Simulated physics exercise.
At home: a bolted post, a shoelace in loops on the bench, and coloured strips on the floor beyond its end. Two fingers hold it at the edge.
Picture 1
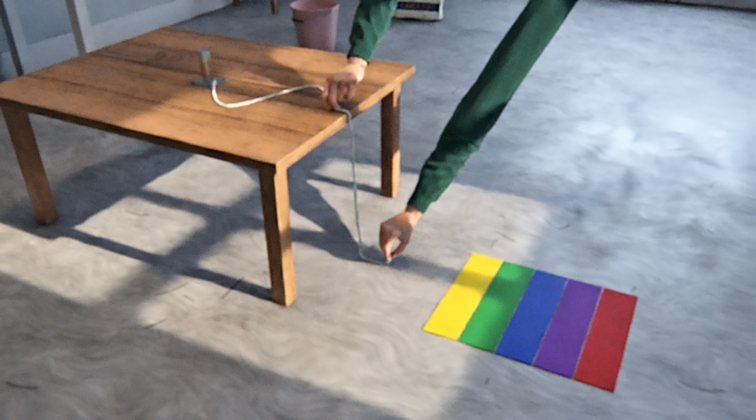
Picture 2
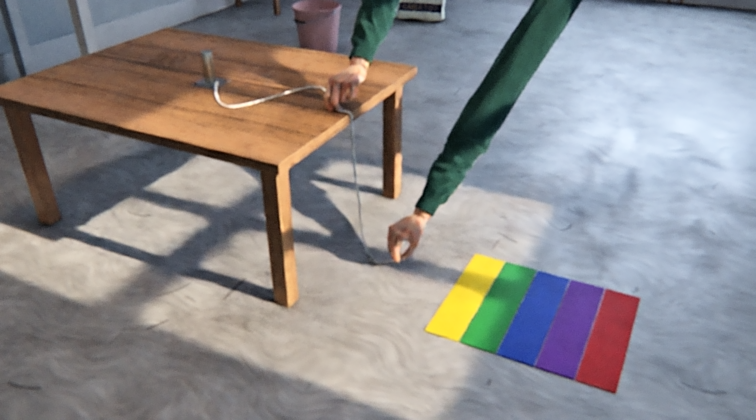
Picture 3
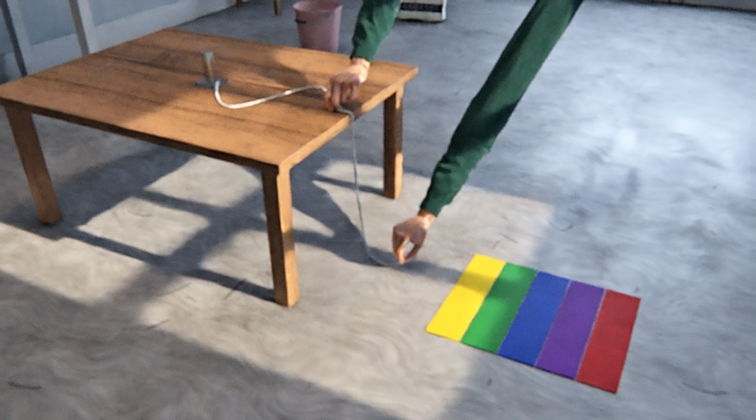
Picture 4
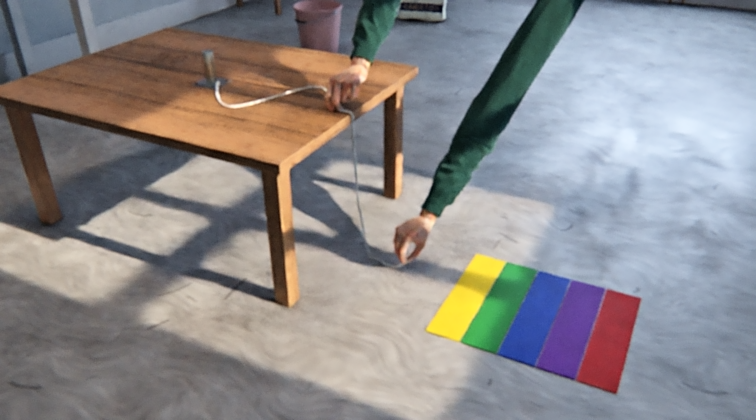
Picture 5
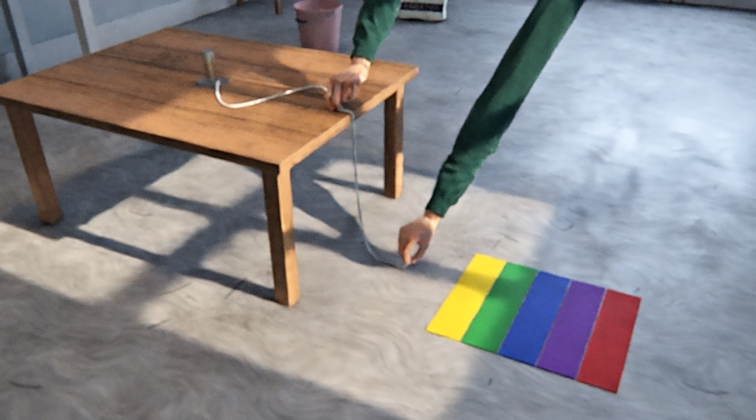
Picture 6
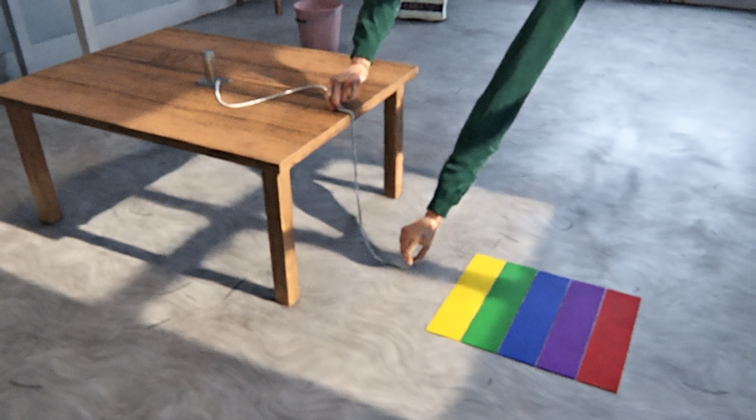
A hand draws the lace's lower end slightly right along the floor beside coloured strips.
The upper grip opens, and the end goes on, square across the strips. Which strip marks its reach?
Over red.
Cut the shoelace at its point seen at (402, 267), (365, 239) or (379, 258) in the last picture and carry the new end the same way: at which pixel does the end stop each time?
Try by try, around (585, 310), (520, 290) and (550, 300).
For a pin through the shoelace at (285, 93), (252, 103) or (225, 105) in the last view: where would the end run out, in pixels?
The places are (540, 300), (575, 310) and (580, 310).
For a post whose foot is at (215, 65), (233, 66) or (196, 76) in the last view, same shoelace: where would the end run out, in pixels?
In that order: (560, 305), (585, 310) and (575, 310).
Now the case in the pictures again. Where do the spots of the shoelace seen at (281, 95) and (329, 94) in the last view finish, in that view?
At (320, 104), then (379, 133).
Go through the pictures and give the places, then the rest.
The first picture shows end (391, 256); yellow (449, 319); green (484, 330); blue (520, 341); purple (559, 354); red (599, 366).
The second picture shows end (400, 259); shoelace through (217, 95) (262, 101) (322, 89) (347, 113) (356, 180) (364, 242).
The third picture shows end (404, 260).
The fourth picture shows end (406, 260); shoelace through (218, 95) (263, 101) (323, 89) (348, 113) (356, 180) (366, 242).
The fifth picture shows end (410, 261).
The sixth picture shows end (412, 262); shoelace through (218, 94) (263, 100) (324, 88) (348, 112) (356, 179) (366, 242).
Soon after, end near (545, 300); over blue.
After that, end near (586, 312); over purple.
At the stop, end near (612, 319); over red. The end stops over the red strip.
